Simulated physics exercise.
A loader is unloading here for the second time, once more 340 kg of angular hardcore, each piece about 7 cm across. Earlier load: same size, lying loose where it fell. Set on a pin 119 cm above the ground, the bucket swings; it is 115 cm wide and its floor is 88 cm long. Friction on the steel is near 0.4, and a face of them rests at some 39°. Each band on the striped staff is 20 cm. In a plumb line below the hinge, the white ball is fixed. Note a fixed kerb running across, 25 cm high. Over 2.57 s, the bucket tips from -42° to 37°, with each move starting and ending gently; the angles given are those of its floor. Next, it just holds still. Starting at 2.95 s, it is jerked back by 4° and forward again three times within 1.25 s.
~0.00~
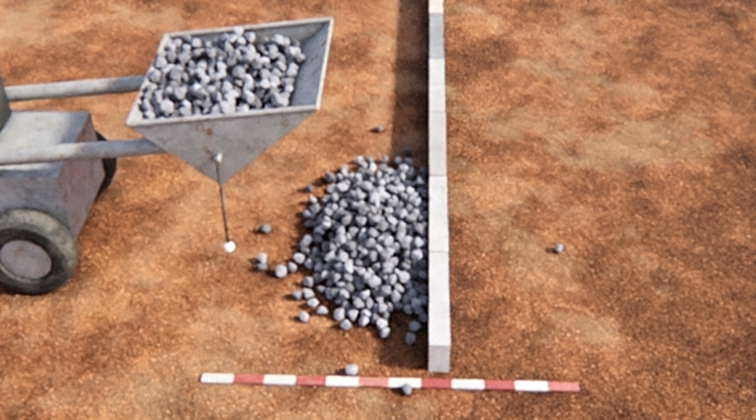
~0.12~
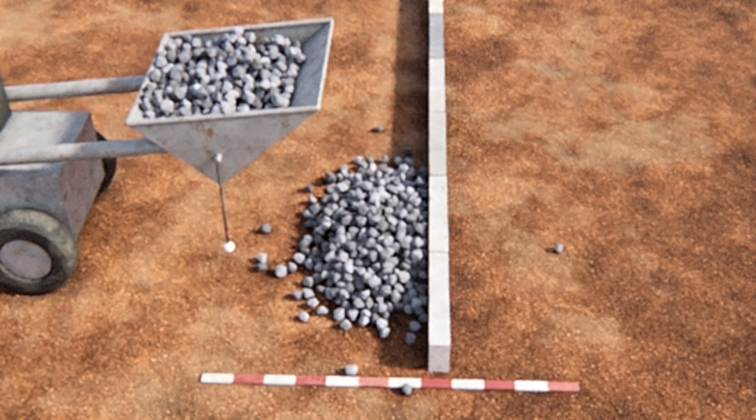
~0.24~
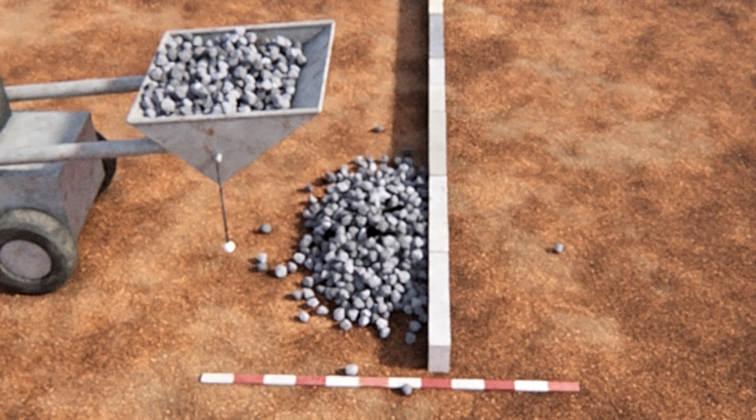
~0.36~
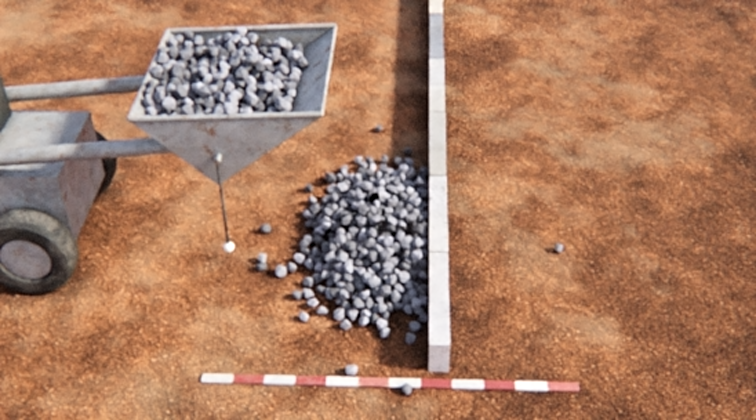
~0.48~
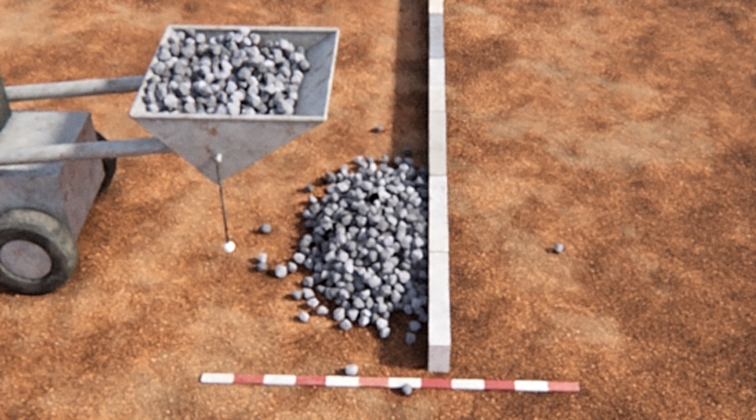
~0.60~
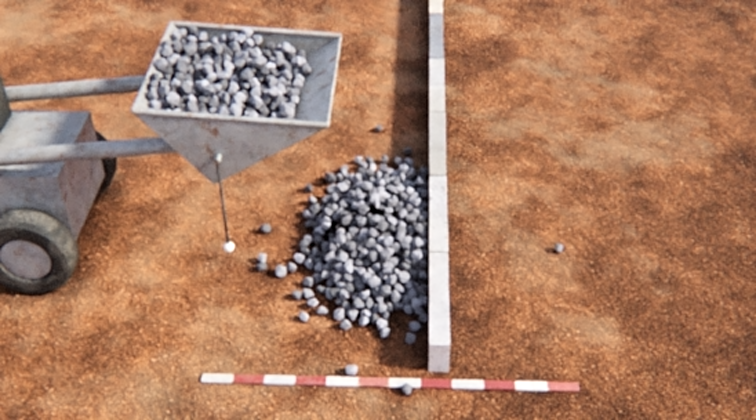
The clip shows a loader's metal bucket full of grey stones above reddish ground, tilting slightly as the stones shift a little toward its left side, while a loose pile of similar stones lies still against a pale kerb.
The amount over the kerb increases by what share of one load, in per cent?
By about 0 per cent of a load.
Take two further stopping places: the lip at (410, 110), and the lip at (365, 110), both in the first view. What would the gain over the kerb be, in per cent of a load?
45 % and 5 %.
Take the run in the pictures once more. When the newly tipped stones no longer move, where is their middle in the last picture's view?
I'd say close to (353, 221).
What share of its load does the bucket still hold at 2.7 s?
Close to 30 per cent of the load.
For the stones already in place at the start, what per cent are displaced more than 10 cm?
Some 5 percent, give or take.
After 1.9 s the floor is at 25°; in per cent of one load, 100 in the bucket, 100 on this side of the kerb; the foremost stones are at (441, 246).
After 2.7 s the floor is at 37°; in per cent of one load, 28 in the bucket, 172 on this side of the kerb; the foremost stones are at (441, 246).
After 4.7 s the floor is at 37°; in per cent of one load, 0 in the bucket, 200 on this side of the kerb; the foremost stones are at (447, 221).
After 7.2 s the floor is at 37°; in per cent of one load, 0 in the bucket, 200 on this side of the kerb; the foremost stones are at (447, 221). Net gain over the kerb, 0.
